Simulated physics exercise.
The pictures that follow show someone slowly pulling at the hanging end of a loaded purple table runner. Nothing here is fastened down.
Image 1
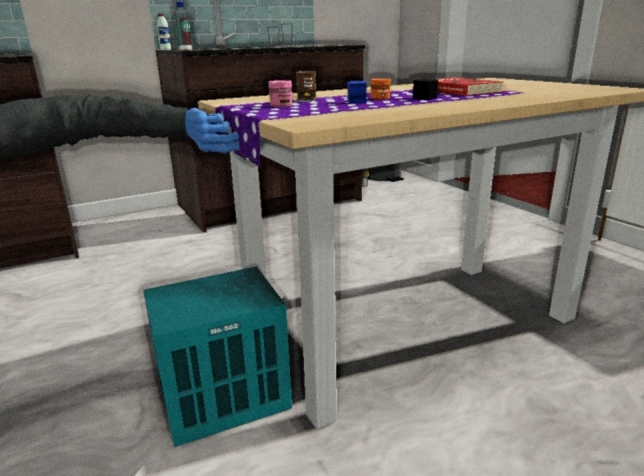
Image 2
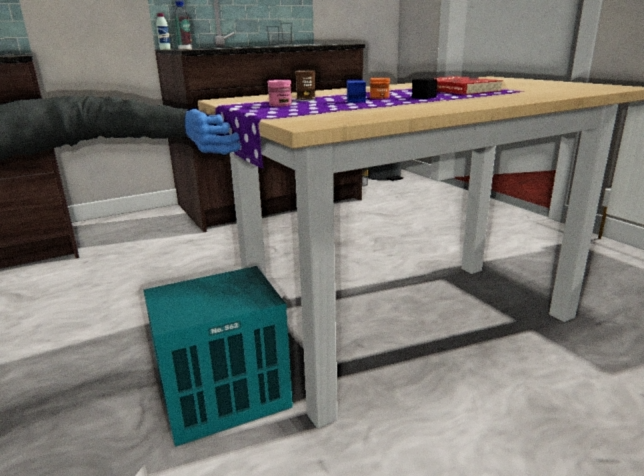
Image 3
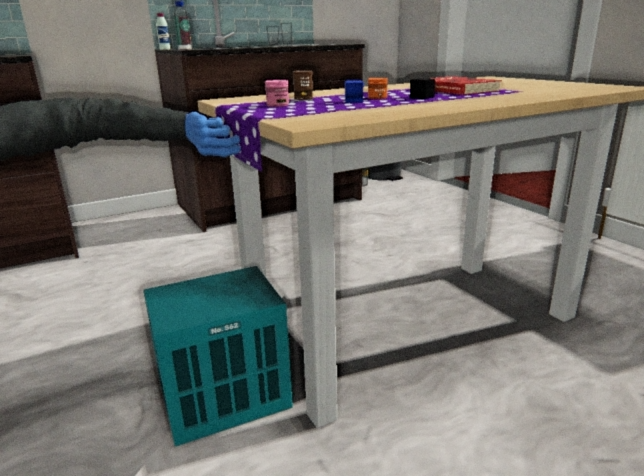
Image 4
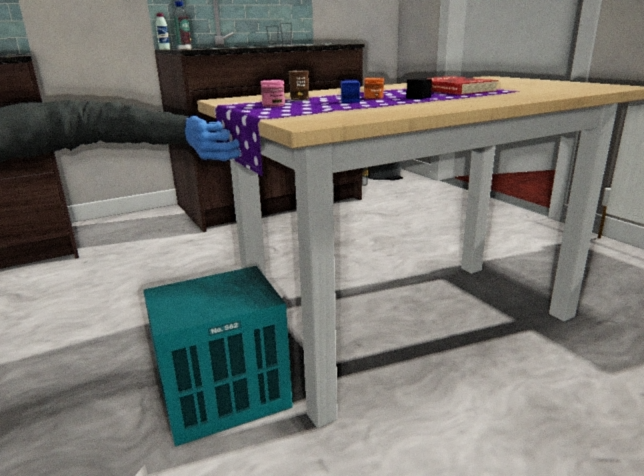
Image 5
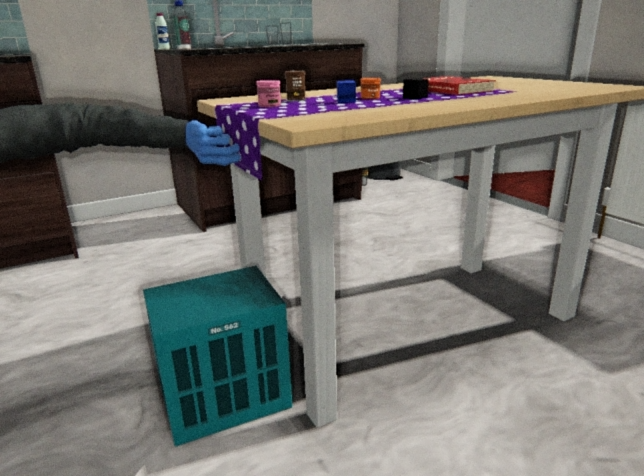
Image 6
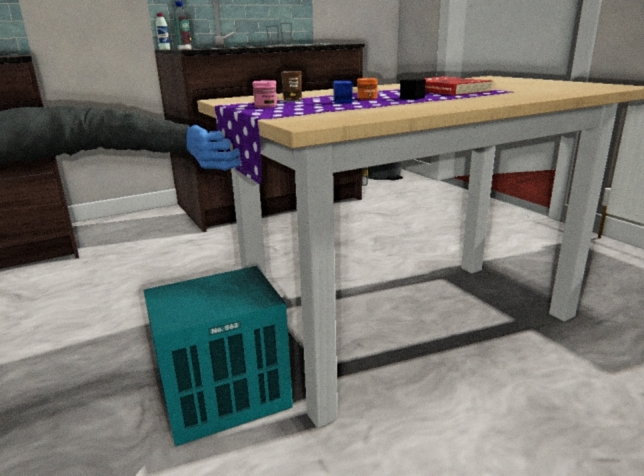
At the start, a blue-gloved hand holds the hanging end of a purple spotted runner on a wooden table, with small containers on top and a teal crate below. The hand slowly draws the cloth down a little, and the containers shift slightly left with it, while the crate stays still.
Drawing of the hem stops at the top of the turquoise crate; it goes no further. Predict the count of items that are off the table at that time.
Watching it, the fallen ones add up to three, no more.
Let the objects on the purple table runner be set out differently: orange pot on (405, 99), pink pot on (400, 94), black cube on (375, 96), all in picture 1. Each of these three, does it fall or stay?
In the end the orange pot is still on top, the pink pot is still on top, and the black cube is still on top.
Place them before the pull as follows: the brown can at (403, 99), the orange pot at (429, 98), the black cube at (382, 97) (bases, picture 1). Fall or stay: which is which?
So, the brown can makes it through, the orange pot makes it through, the black cube makes it through.
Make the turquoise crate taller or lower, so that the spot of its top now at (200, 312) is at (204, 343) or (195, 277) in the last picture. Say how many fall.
For the first height 4, for the second 2.
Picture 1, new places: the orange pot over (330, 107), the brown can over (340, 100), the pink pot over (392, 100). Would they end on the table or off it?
Outcome: Orange pot falls away, brown can falls away, pink pot stays aboard.
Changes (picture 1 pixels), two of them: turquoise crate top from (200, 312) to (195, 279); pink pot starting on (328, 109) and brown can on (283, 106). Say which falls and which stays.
The pink pot is lost; the brown can is lost.
Soon after, hem near (242, 222); pink pot gone.
After that, hem near (244, 259); pink pot and brown can gone.
And then, hem on the crate; pink pot, brown can and blue cube gone.
In the end, hem on the crate; pink pot, brown can and blue cube gone. It carries off three.
